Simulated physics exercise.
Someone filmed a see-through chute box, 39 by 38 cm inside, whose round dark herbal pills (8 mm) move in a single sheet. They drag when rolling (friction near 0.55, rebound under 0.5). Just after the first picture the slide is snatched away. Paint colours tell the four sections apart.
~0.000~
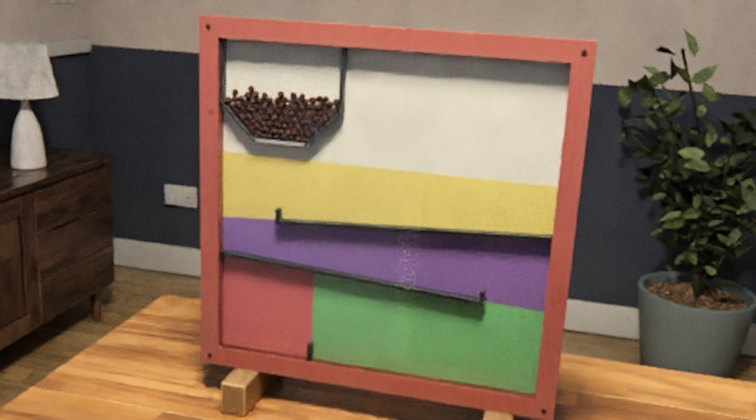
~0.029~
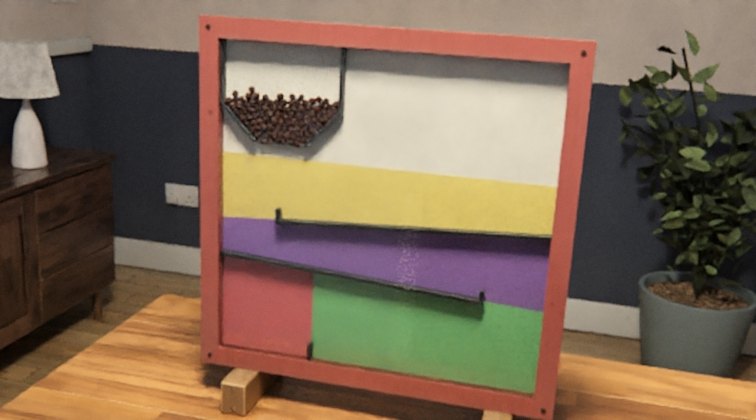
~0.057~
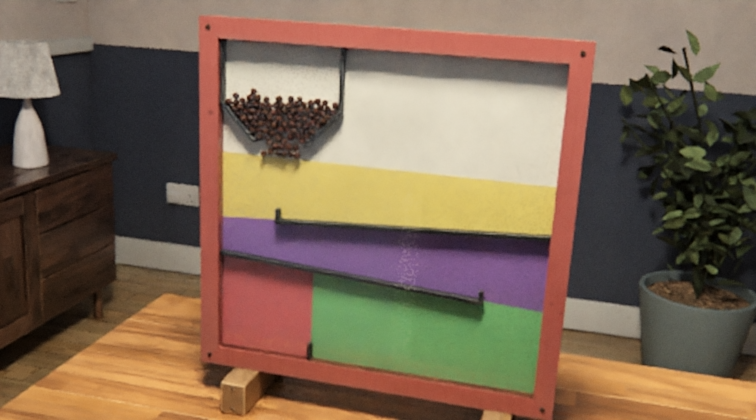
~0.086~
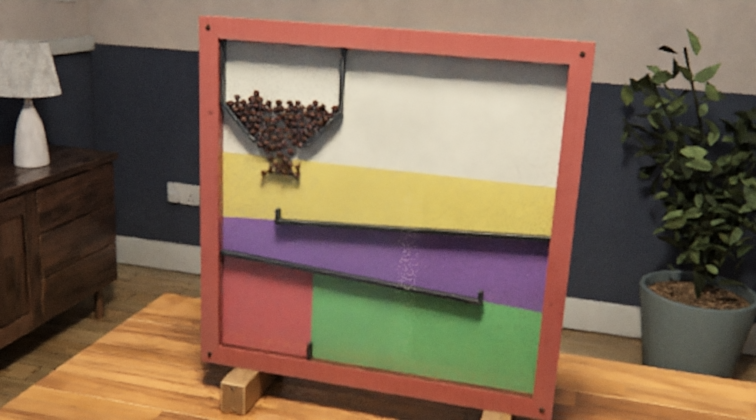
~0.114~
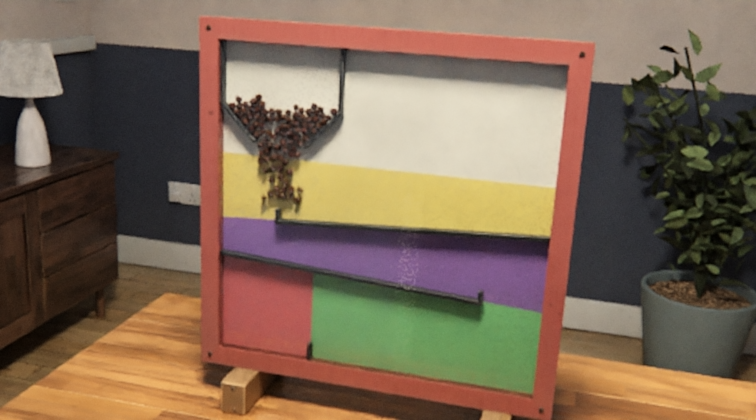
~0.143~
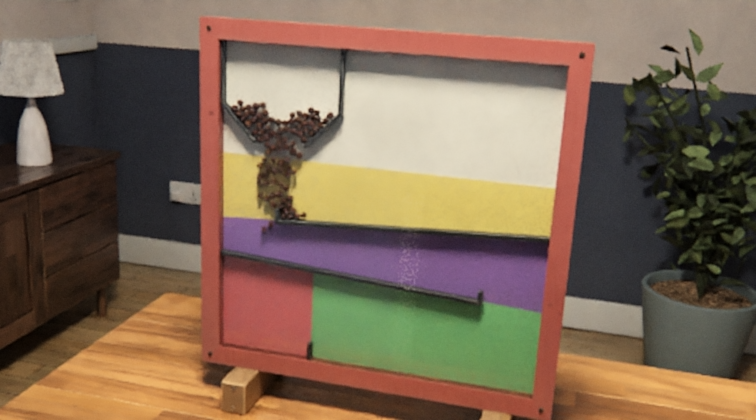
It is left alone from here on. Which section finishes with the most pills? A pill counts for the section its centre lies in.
Answer: Purple.
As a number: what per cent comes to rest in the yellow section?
About 35 per cent.
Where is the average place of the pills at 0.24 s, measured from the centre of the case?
Some 12 cm left and 2 cm above.
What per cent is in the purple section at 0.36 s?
About 45 per cent.
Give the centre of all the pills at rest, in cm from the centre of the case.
About 11 cm left and 3 cm below.
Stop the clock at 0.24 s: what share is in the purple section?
Roughly 25 per cent.
After 0.24 s, the pills' middle is 12 cm left of and 2 cm above the centre; purple 25 %, yellow 45 %.
After 0.36 s, the pills' middle is 12 cm left of and 2 cm below the centre; purple 45 %, yellow 55 %.
After 0.59 s, the pills' middle is 11 cm left of and 3 cm below the centre; purple 65 %, yellow 35 %.
Settled by 1.6 s, red 0 %, purple 65 %, green 0 %, yellow 35 %.
